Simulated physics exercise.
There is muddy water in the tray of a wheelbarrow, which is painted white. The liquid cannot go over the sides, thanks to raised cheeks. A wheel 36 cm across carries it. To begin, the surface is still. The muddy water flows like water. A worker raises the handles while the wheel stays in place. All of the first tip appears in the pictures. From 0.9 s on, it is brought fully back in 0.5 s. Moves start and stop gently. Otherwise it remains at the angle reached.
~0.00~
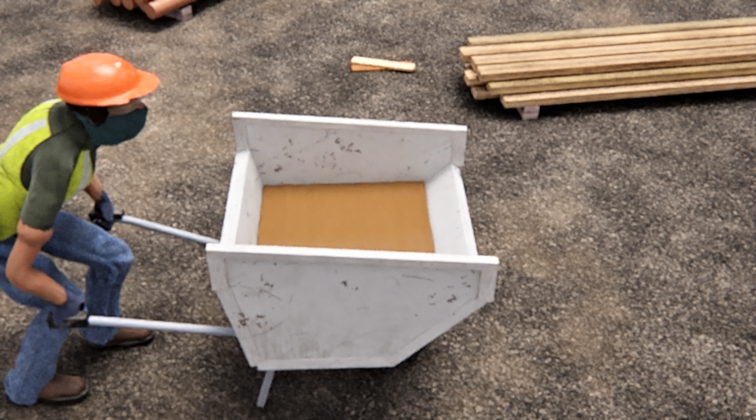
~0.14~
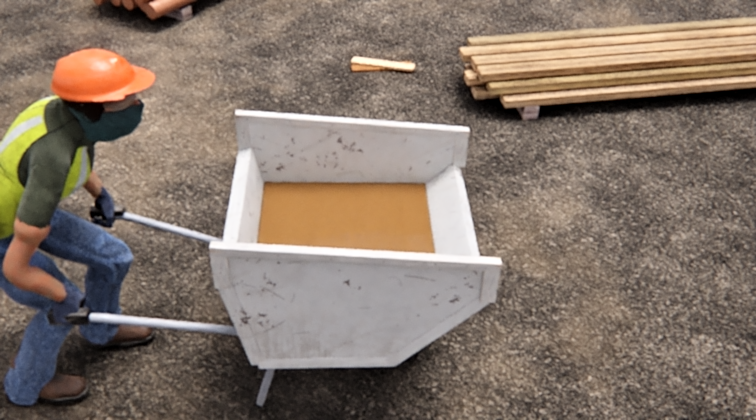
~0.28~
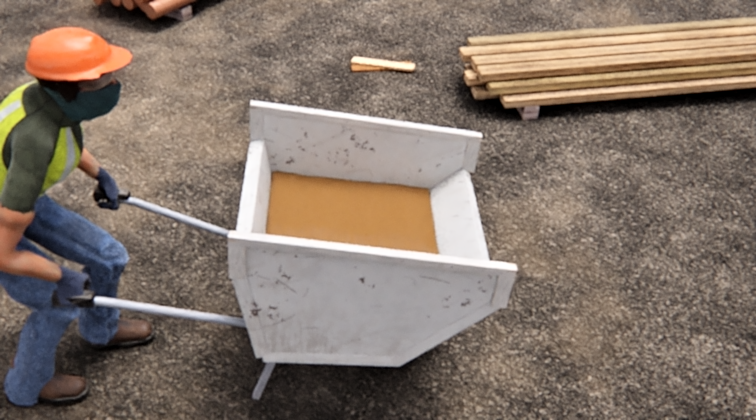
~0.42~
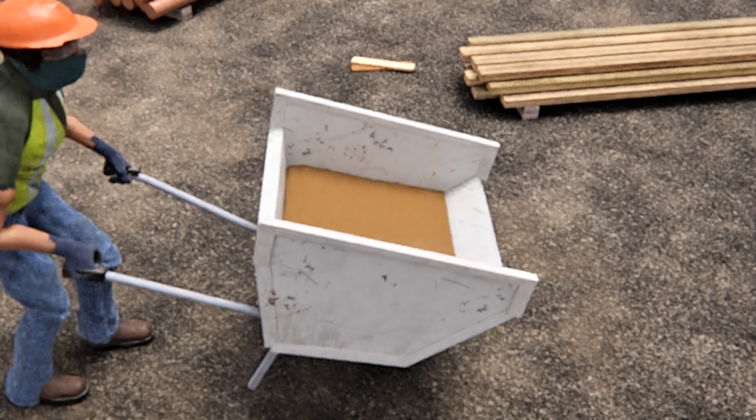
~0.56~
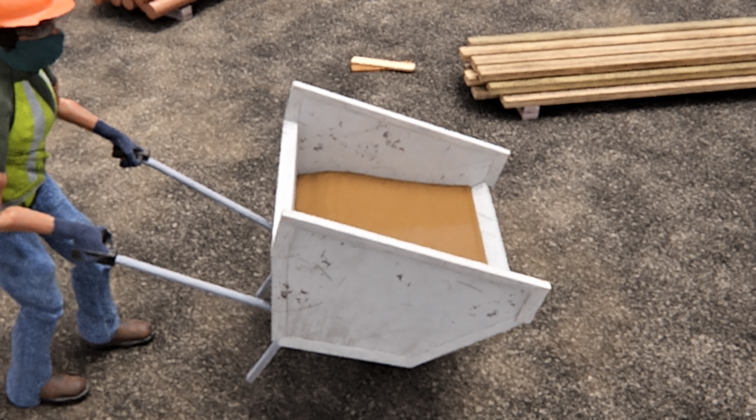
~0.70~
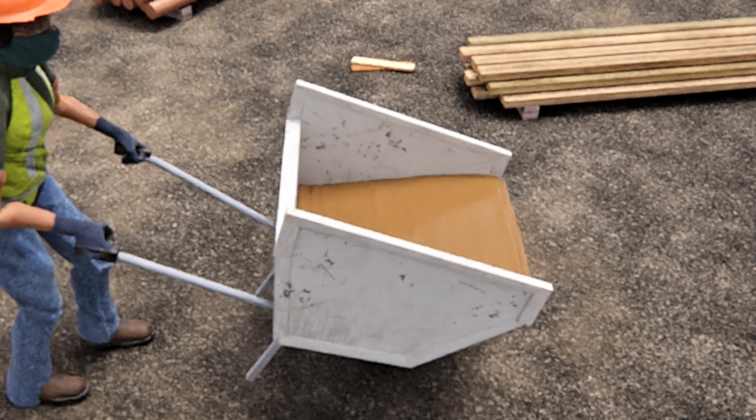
On a gravel yard, a worker in an orange helmet raising the handles, tilting a white wheelbarrow rightward, brown liquid shifting frontward.
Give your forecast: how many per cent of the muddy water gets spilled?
I would say close to 39 per cent.
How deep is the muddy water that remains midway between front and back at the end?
I'd say some 14 cm at the middle.
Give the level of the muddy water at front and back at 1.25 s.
Front reads 18 centimetres, back reads 2 centimetres.
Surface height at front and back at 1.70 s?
Reading: About 4 cm in front, about 28 cm behind.
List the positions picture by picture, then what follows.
The first frame shows level at the front (371, 185); level at the back (283, 187); the lip is at (477, 292); the front is on the right.
The second frame shows level at the front (372, 185); level at the back (285, 185).
The third frame shows level at the front (381, 185); level at the back (294, 176); tilt 5° forwards.
The fourth frame shows level at the front (393, 185); level at the back (308, 169); tilt 12° forwards.
The fifth frame shows level at the front (403, 183); level at the back (315, 174); tilt 16° forwards.
The sixth frame shows level at the front (406, 180); level at the back (313, 186); tilt 17° forwards; the lip is at (518, 313); muddy water has begun to come out.
After 1.25 s the barrow is at 3° forwards, the surface stands 18 cm on the front, 2 cm on the back; the loss stands at 30 per cent, over the front.
After 1.70 s the surface stands 4 cm on the front, 29 cm on the back; the loss stands at 31 per cent, over the front.
After 2.20 s the surface stands 13 cm on the front, 8 cm on the back; the loss stands at 33 per cent, over the front.
After 4.28 s the loss stands at 39 per cent, over the front, 29 of 75 litres.
